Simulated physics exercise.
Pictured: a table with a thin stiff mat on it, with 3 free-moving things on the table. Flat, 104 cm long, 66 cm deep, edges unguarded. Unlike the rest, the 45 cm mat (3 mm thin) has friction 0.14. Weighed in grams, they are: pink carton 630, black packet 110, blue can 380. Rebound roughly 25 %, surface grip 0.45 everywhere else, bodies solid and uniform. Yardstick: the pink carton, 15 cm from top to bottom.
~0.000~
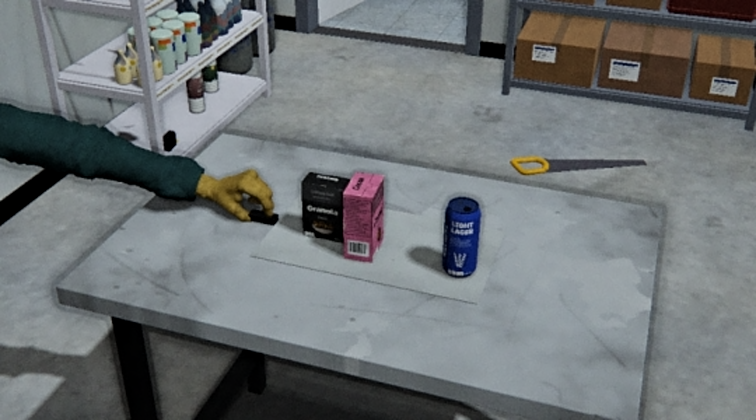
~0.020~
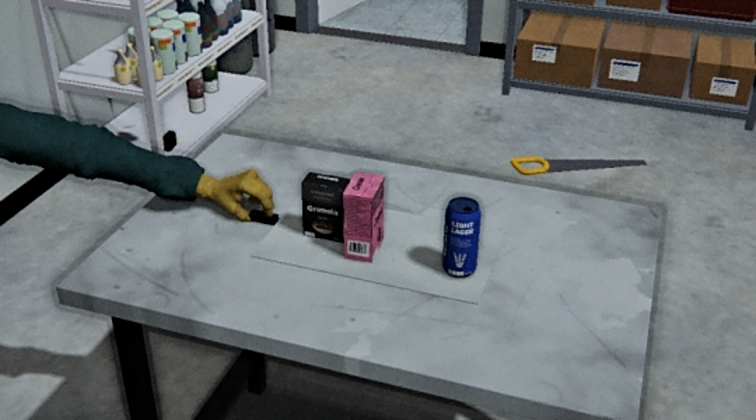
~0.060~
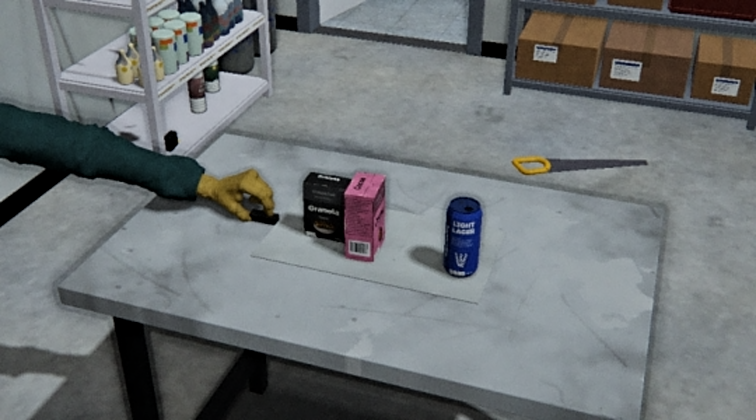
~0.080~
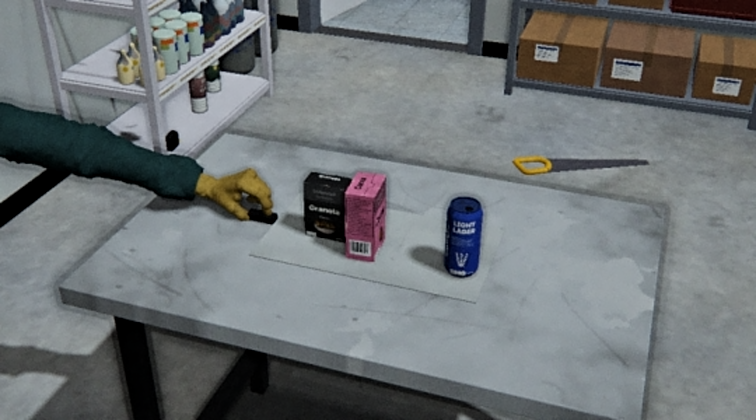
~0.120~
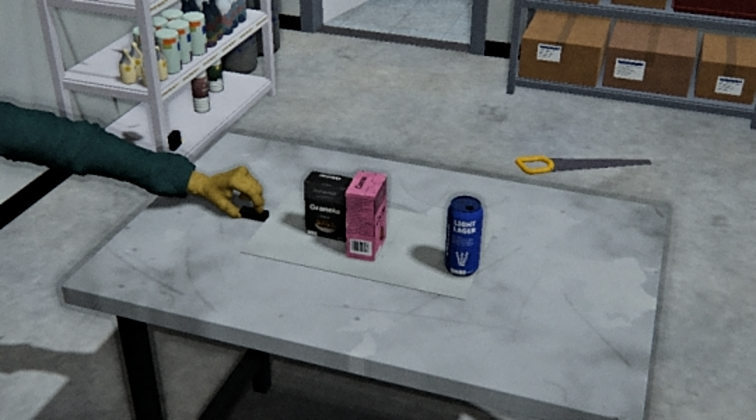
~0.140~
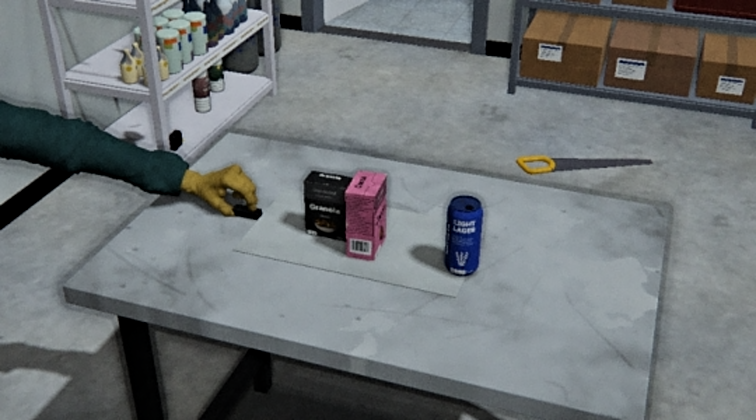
At the start, a black packet, a pink carton and a blue can stand on a pale mat on a table, while a yellow-gloved hand grips the mat's left end. The hand stays still at first, then draws the mat slightly left, sliding it beneath the objects, which barely shift and remain upright.
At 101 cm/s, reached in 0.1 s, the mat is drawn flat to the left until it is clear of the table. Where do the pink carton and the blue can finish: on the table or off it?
The pink carton on the table, the blue can on the table.
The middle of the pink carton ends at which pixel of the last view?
It settles at around (282, 200).
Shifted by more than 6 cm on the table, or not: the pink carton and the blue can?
The pink carton gets shifted; the blue can stays put.
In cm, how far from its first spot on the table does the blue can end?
The shift is close to 2 cm.
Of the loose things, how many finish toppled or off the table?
The answer: 1.
After 0.54 s, mat pulled 45 cm; pink carton moved 17 cm near (290, 202); blue can moved 2 cm near (456, 237); black packet moved 17 cm.
After 0.94 s, mat pulled 86 cm; black packet now off the table; pink carton 11° off upright near (275, 198); blue can moved 2 cm near (456, 237).
In the end (2.1 s), off the table, black packet; not toppled but over 6 cm from the start, pink carton; blue can under 6 cm from the start. At the end, from the last picture's camera, pink carton near (282, 200), blue can near (456, 237).
